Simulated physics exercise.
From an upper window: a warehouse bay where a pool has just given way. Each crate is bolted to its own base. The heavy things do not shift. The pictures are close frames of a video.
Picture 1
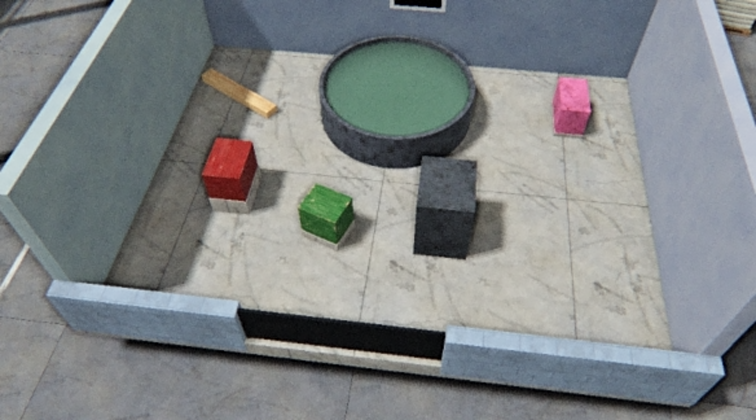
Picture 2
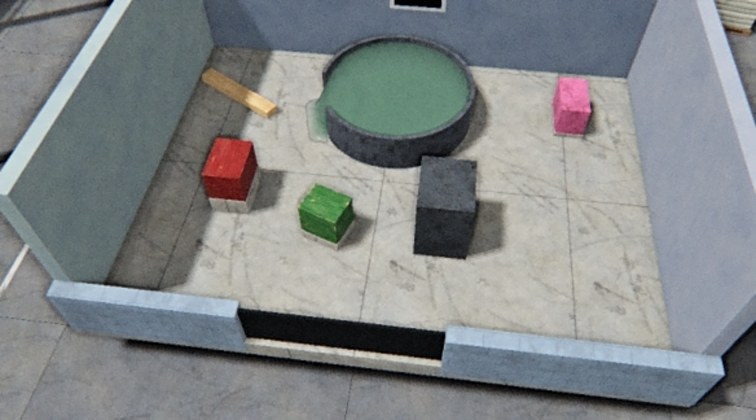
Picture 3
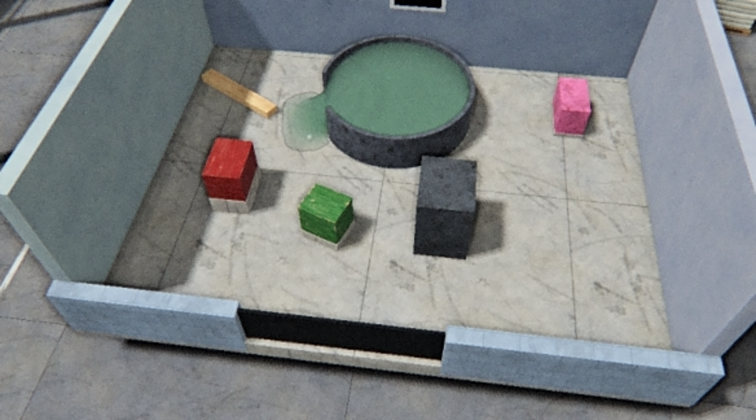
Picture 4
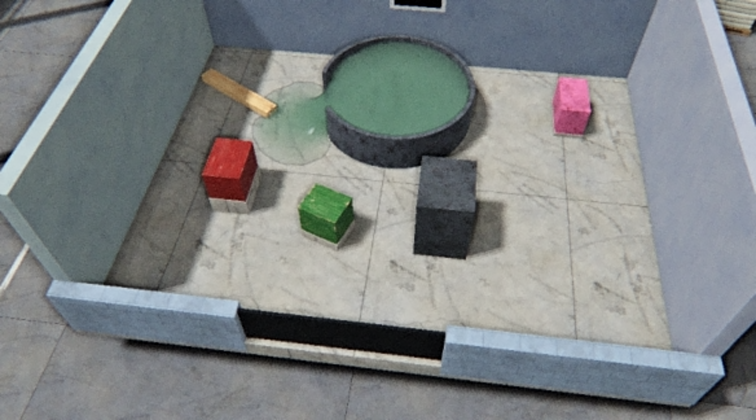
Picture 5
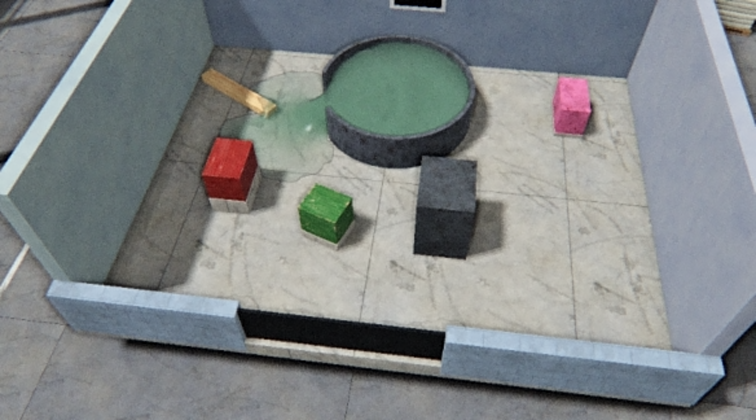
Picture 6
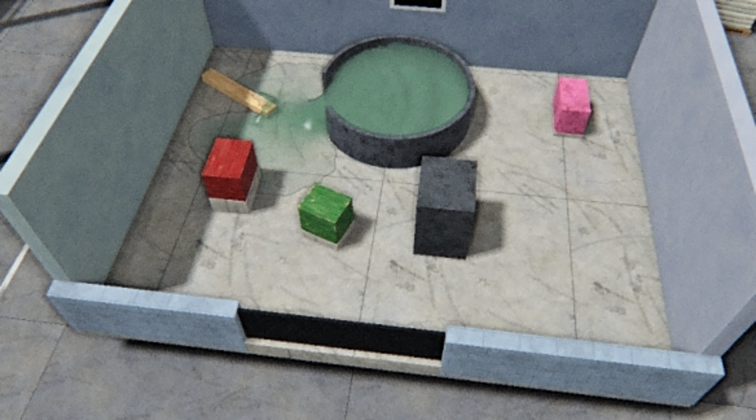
Green water leaking from the left side of a round tank, spreading across the floor to a wooden plank and toward a red-topped block.
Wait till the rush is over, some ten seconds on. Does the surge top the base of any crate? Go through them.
The green crate stays dry; the pink crate stays dry; the red crate stays dry.
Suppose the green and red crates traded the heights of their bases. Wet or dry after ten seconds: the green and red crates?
One by one: Green crate is spared; red crate is soaked.
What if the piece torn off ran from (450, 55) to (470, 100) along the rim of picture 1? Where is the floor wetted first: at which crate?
I say the one in pink.
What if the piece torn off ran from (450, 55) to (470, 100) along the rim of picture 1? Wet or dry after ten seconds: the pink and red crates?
One by one: Pink is wetted; red is spared.
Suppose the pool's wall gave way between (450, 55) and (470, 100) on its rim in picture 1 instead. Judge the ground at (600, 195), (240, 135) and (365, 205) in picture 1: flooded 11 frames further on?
In turn: Awash, no water, clear.
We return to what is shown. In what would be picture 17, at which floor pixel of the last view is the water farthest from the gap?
Roughly at (93, 309).
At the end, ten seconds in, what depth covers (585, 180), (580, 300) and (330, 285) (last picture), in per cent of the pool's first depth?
In turn 4, 6 and 10 in a hundred.
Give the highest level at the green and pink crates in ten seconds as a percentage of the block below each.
Roughly 70 per cent, then 40 per cent.
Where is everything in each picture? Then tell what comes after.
Still water in the round tank at (397, 87), in the first frame.
The front is at (313, 103), out from the gap at (325, 112), in the second frame.
The front is at (294, 99), out from the gap at (325, 113), in the third frame.
The front is at (264, 103), out from the gap at (325, 113), in the fourth frame.
The front is at (225, 135), out from the gap at (325, 112), in the fifth frame.
The front is at (194, 135), out from the gap at (325, 112), in the sixth frame.
A moment on, water covers 20 % of the floor; the green crate not reached, the pink crate not reached, the red crate water round its plinth.
Next, water covers 30 % of the floor; the green crate water round its plinth, the pink crate not reached, the red crate water round its plinth.
Then, water covers 40 % of the floor; the green crate water round its plinth, the pink crate not reached, the red crate water round its plinth.
Later, water covers 60 % of the floor; the green crate water round its plinth, the pink crate water round its plinth, the red crate water round its plinth.
In the end, water covers 85 % of the floor; the green crate stayed above the water, the pink crate stayed above the water, the red crate stayed above the water.
